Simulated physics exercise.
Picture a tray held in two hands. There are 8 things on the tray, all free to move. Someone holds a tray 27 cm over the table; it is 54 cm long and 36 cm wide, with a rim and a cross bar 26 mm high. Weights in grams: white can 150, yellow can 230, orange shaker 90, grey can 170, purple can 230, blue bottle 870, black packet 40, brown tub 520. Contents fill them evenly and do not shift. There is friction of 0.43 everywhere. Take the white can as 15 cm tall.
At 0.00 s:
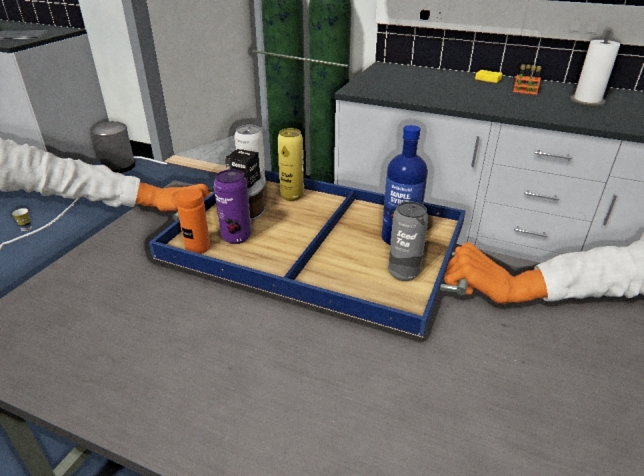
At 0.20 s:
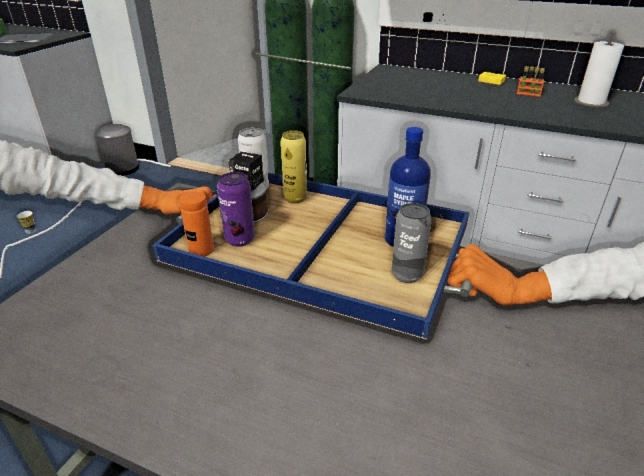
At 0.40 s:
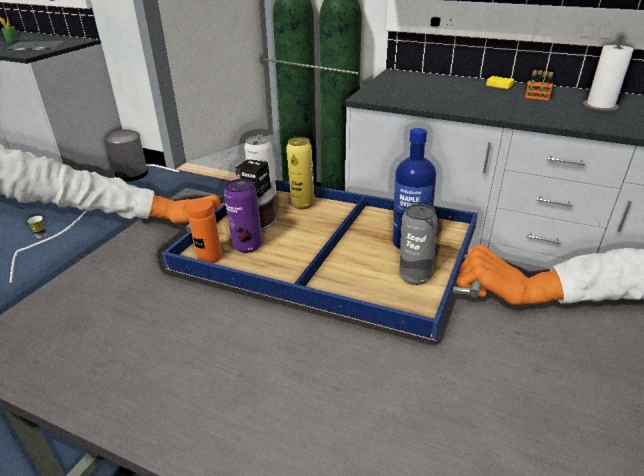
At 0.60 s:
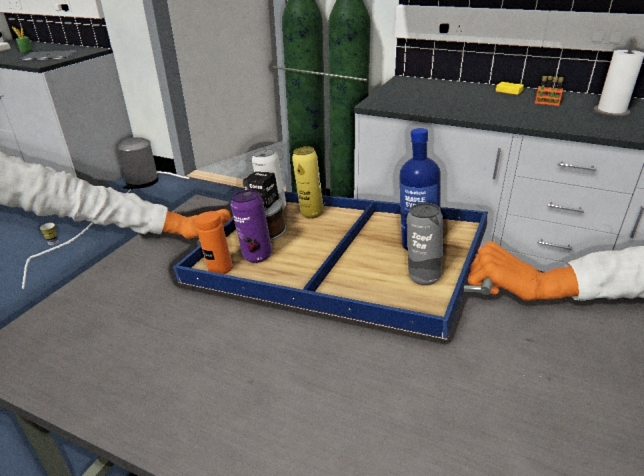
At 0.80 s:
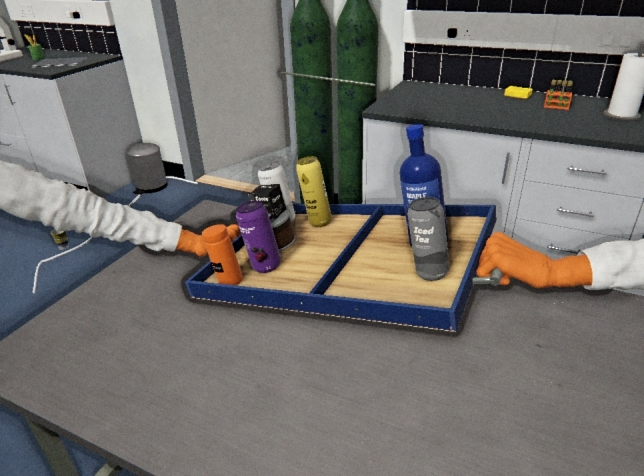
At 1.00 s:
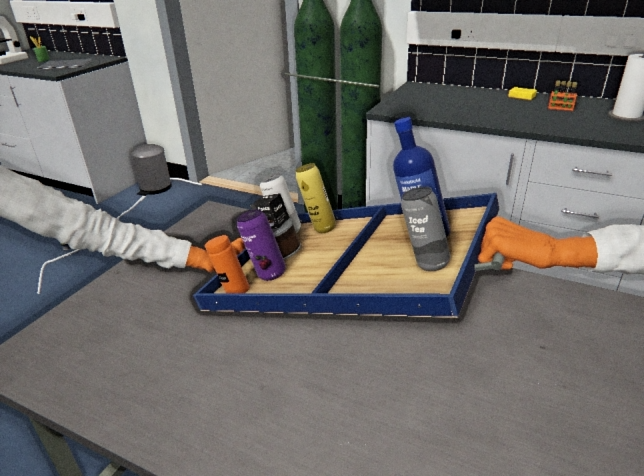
Blue-rimmed wooden tray of bottles and cans held over a table by orange-gloved hands, shifting right, then tilting left edge down.
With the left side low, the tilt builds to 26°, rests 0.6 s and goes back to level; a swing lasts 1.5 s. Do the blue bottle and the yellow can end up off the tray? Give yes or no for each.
Blue bottle - no, yellow can - yes.
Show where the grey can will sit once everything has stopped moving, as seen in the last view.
Its centre ends close to (382, 267) in the last view.
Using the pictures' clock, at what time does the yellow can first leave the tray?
Time: Approximately 1.7 s.
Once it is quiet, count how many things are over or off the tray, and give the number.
I get 7.
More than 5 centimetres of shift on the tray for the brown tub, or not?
The brown tub stays put.
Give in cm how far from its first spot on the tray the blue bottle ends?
I'd put it at about 32 centimetres.
By 1.80 s, tray tilted 26°, left edge down; white can, yellow can and orange shaker now off the tray; blue bottle on its side near (334, 222); purple can on its side.
By 2.50 s, tray tilted 24°, left edge down; purple can and black packet now off the tray; blue bottle on its side near (318, 223); grey can on its side.
When it is over (4.2 s), off the tray, white can, yellow can, orange shaker, purple can and black packet; lying over on the tray, grey can and blue bottle; the last one within 5 cm of the start. In the last view, blue bottle near (313, 202), yellow can near (200, 274).
